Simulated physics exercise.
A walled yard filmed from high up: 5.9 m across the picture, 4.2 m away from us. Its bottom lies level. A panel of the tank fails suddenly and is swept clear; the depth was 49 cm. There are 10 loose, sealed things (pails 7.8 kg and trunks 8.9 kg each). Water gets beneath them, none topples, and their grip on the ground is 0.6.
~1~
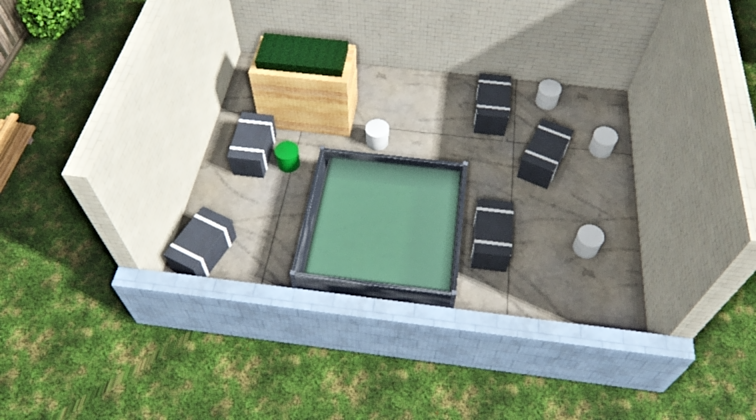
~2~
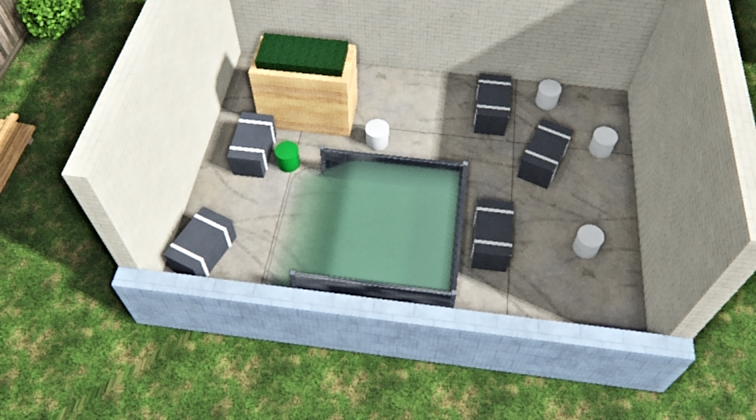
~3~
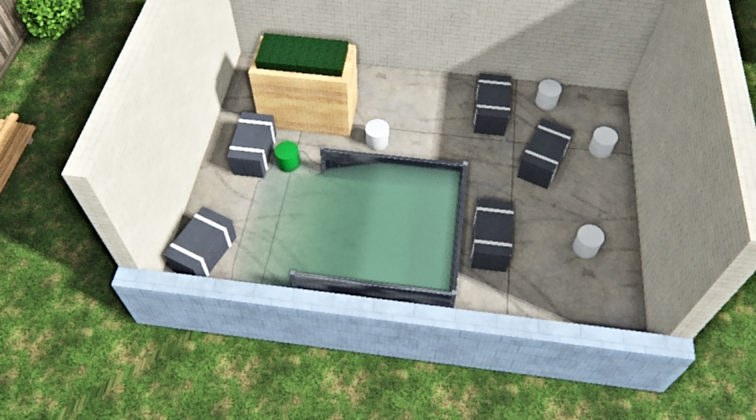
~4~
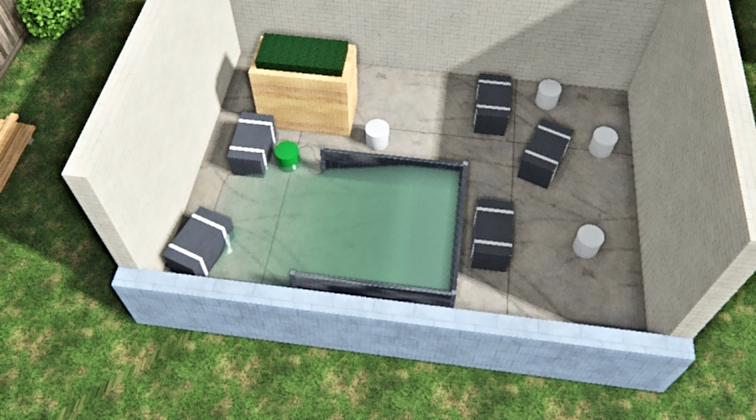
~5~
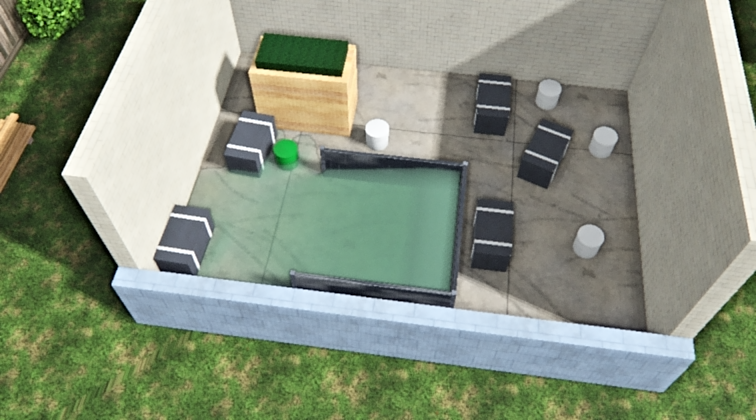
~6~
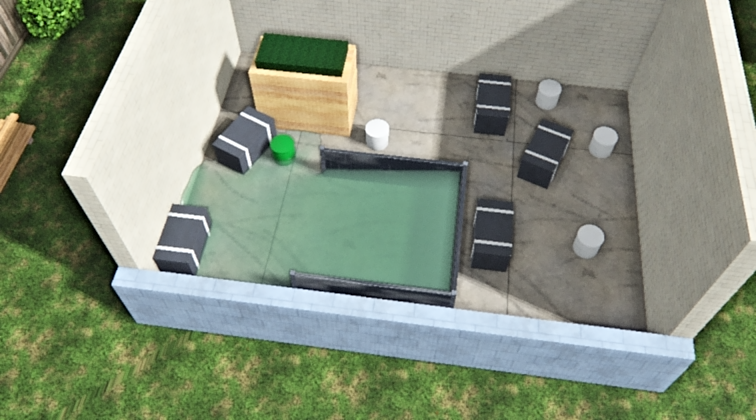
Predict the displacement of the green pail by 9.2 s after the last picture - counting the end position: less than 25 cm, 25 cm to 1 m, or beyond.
Green pail travels far.
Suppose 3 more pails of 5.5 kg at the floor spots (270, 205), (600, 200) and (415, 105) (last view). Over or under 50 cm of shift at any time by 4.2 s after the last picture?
In turn: Past it, under, over.
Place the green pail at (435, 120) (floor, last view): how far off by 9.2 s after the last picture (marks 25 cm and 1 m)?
It barely shifts.
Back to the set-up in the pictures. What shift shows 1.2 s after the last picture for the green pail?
Roughly 40 cm by then.
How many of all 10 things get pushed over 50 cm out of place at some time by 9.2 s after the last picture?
7 of them.
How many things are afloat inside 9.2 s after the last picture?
5 of them.
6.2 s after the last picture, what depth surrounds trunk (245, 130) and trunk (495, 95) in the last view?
Roughly 8 and 6 cm.
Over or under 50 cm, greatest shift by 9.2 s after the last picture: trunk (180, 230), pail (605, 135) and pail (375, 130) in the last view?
In turn: Over, past it, past it.
Then, 1.2 s after the last picture the green pail is near (275, 128), 0.4 m from its start, aground; 2 afloat.
Then, 3.8 s after the last picture the green pail is near (471, 163), 2.5 m from its start, aground; 2 afloat.
Then, 6.2 s after the last picture the green pail is near (501, 165), 2.9 m from its start, aground; 5 afloat.
Then, 9.2 s after the last picture the green pail is near (500, 165), 2.9 m from its start, aground; 5 afloat.
